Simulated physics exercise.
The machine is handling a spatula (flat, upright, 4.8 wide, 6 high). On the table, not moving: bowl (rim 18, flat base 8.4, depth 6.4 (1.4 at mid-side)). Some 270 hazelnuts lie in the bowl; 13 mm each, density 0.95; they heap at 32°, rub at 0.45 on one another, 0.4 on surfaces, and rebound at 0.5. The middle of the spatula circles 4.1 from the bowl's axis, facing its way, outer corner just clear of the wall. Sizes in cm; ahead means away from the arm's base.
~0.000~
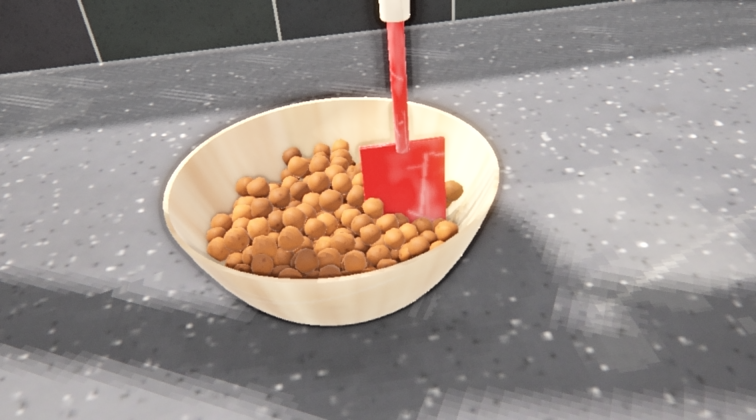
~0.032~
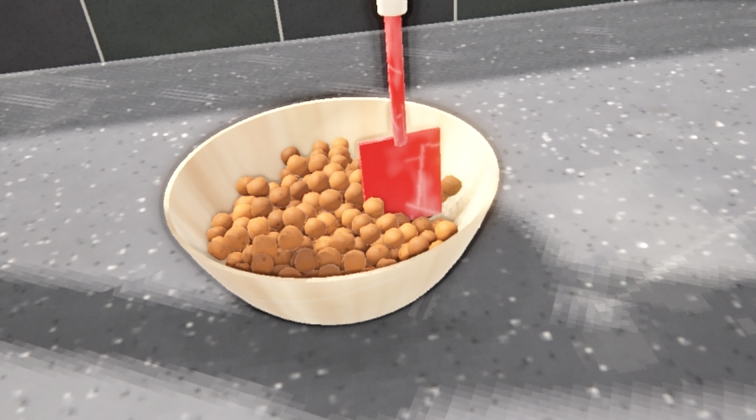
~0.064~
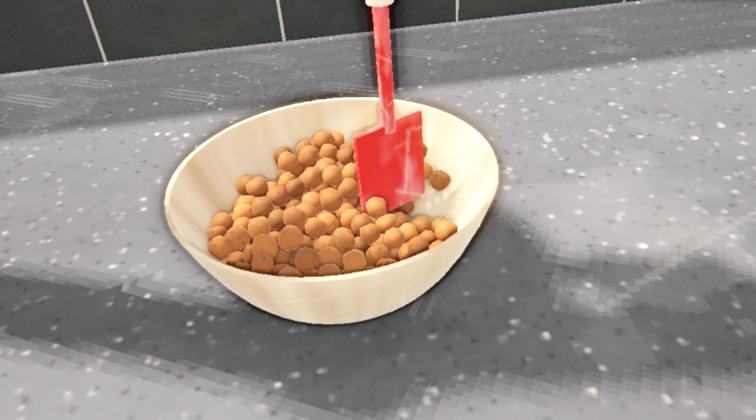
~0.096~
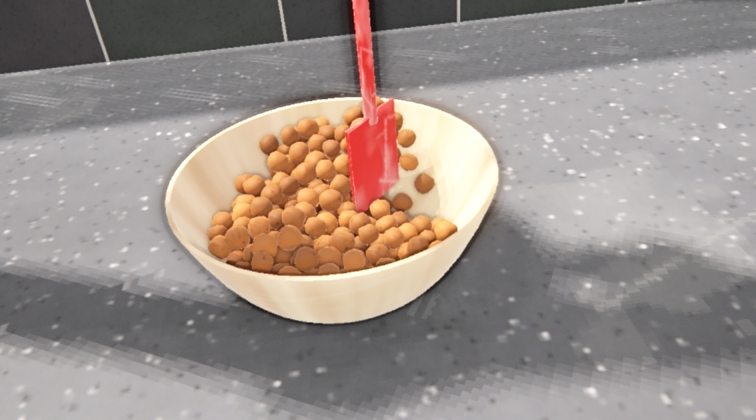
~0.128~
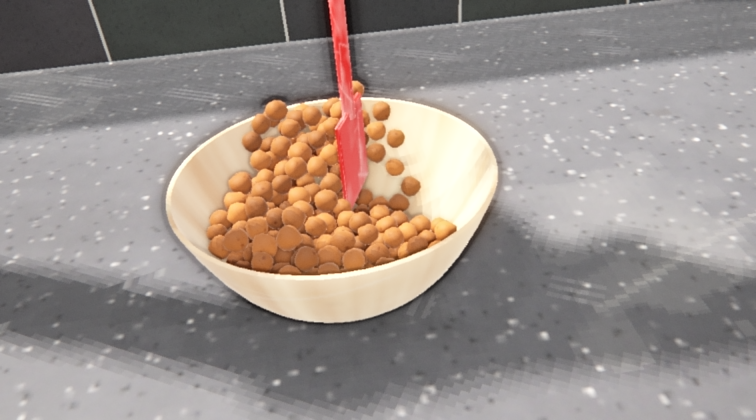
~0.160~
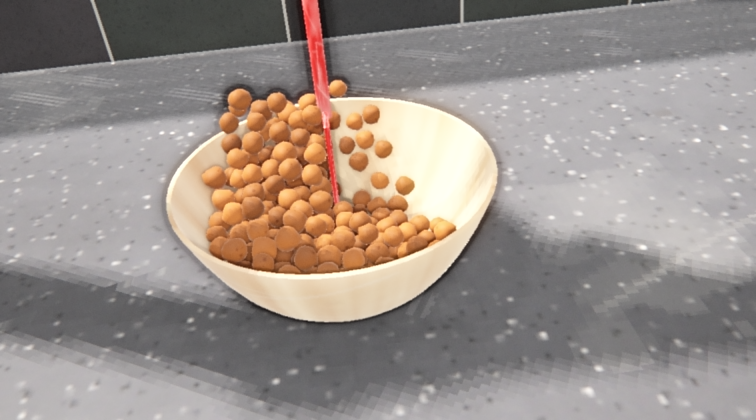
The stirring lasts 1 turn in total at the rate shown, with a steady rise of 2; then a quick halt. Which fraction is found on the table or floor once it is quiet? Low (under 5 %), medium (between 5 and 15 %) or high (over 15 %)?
Answer: High; over 15 % of the hazelnuts finish on the table or floor.
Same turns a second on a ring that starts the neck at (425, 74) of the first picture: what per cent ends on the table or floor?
About 0 per cent.
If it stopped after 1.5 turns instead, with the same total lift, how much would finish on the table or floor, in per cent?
Then about 25 per cent.
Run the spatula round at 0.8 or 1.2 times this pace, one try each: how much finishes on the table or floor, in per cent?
Some 10 and 25 per cent.
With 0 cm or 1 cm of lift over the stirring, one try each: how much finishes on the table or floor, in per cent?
About 20 and 25 per cent.
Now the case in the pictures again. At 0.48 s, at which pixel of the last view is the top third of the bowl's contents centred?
Around (419, 222).
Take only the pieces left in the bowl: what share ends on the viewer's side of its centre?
Roughly 45 per cent.
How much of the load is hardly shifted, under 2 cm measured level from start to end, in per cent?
About 20 per cent.
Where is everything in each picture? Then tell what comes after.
The first picture shows spatula neck at (401, 118), 0° round; upper third of the load around (322, 209), from x 215 to 455, top at y 150; 273 in the bowl.
The second picture shows spatula neck at (398, 111), 8° round; upper third of the load around (330, 203), from x 220 to 450, top at y 145.
The third picture shows spatula neck at (387, 100), 28° round; upper third of the load around (329, 187), from x 220 to 445, top at y 135.
The fourth picture shows spatula neck at (369, 92), 49° round; upper third of the load around (323, 173), from x 220 to 445, top at y 105.
The fifth picture shows spatula neck at (346, 87), 70° round; upper third of the load around (302, 165), from x 215 to 445, top at y 90.
The sixth picture shows spatula neck at (321, 86), 91° round; upper third of the load around (287, 160), from x 215 to 445, top at y 90; 272 in the bowl, 1 in flight or on the tool.
By 0.32 s, 193° round, highest piece 10 above the table; 248 in the bowl, 6 on the table or floor, 19 in flight or on the tool.
By 0.48 s, 296° round, highest piece 8 above the table; 225 in the bowl, 39 on the table or floor, 9 in flight or on the tool.
By 0.76 s, 0° round, highest piece 6 above the table; 215 in the bowl, 58 on the table or floor.
By 1.46 s, 0° round, highest piece 6 above the table; 215 in the bowl, 58 on the table or floor.
Final count, 215 in the bowl, 58 on the table or floor. That is 21 % on the table or floor.
